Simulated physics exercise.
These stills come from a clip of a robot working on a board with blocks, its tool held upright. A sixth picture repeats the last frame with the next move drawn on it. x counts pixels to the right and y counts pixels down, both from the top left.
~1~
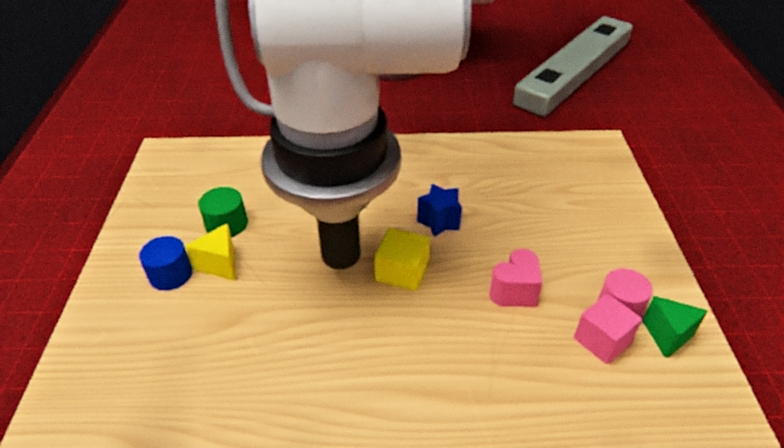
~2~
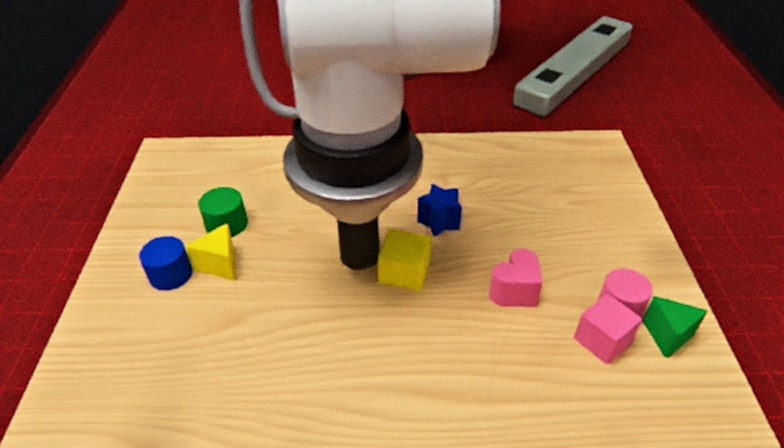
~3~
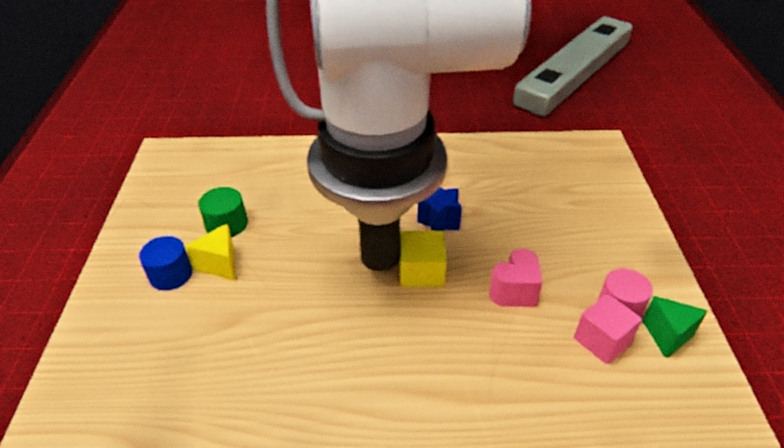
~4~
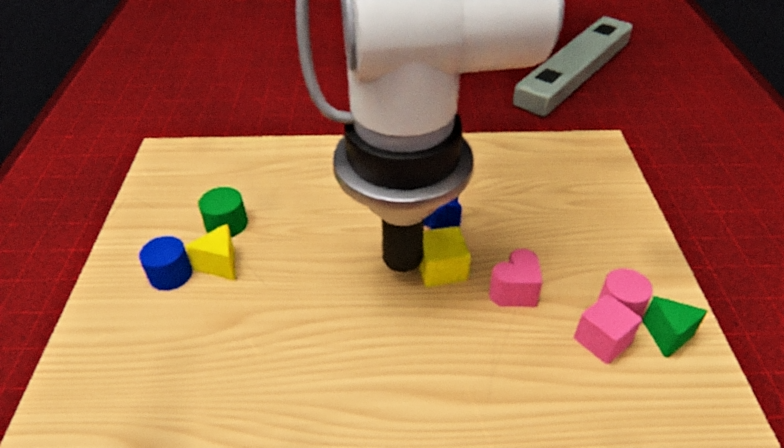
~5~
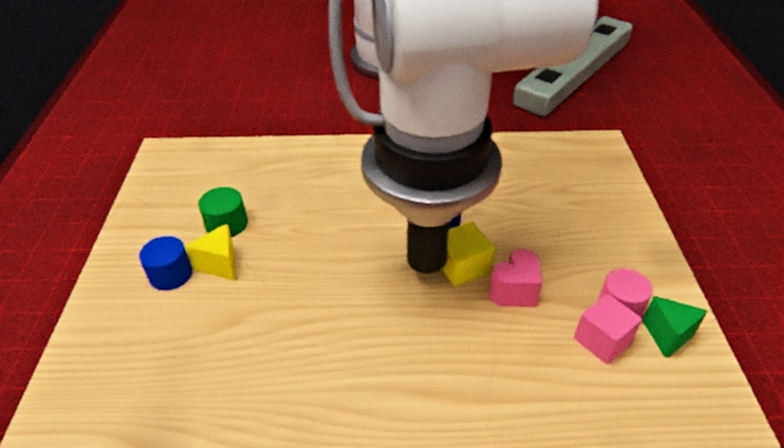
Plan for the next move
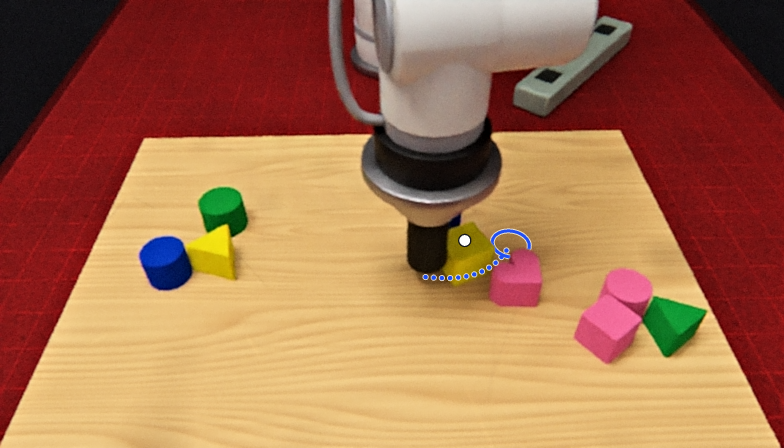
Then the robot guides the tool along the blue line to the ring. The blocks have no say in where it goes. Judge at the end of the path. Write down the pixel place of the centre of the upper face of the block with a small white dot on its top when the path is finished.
When the path ends, it will be at (544, 203).
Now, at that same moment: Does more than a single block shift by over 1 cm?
No, that is not how it ends up.
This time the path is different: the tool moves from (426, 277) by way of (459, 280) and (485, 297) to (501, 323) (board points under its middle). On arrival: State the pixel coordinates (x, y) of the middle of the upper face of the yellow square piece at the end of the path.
The middle of its top is at (497, 236).
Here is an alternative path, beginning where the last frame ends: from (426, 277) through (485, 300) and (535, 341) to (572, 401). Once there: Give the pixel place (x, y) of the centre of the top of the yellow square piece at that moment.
At (487, 240).
The line goes from (426, 277) through (463, 277) and (493, 265) to (511, 244); the dot is on the yellow square piece.
What follows on the original path. One third of the way, tool at (466, 259); yellow square piece at (499, 234), turned 20° anticlockwise.
Two thirds of the way, tool at (497, 246); yellow square piece at (524, 220), turned 20° anticlockwise.
At the end, tool at (514, 226); yellow square piece at (544, 203); pink heart-shaped block unmoved.
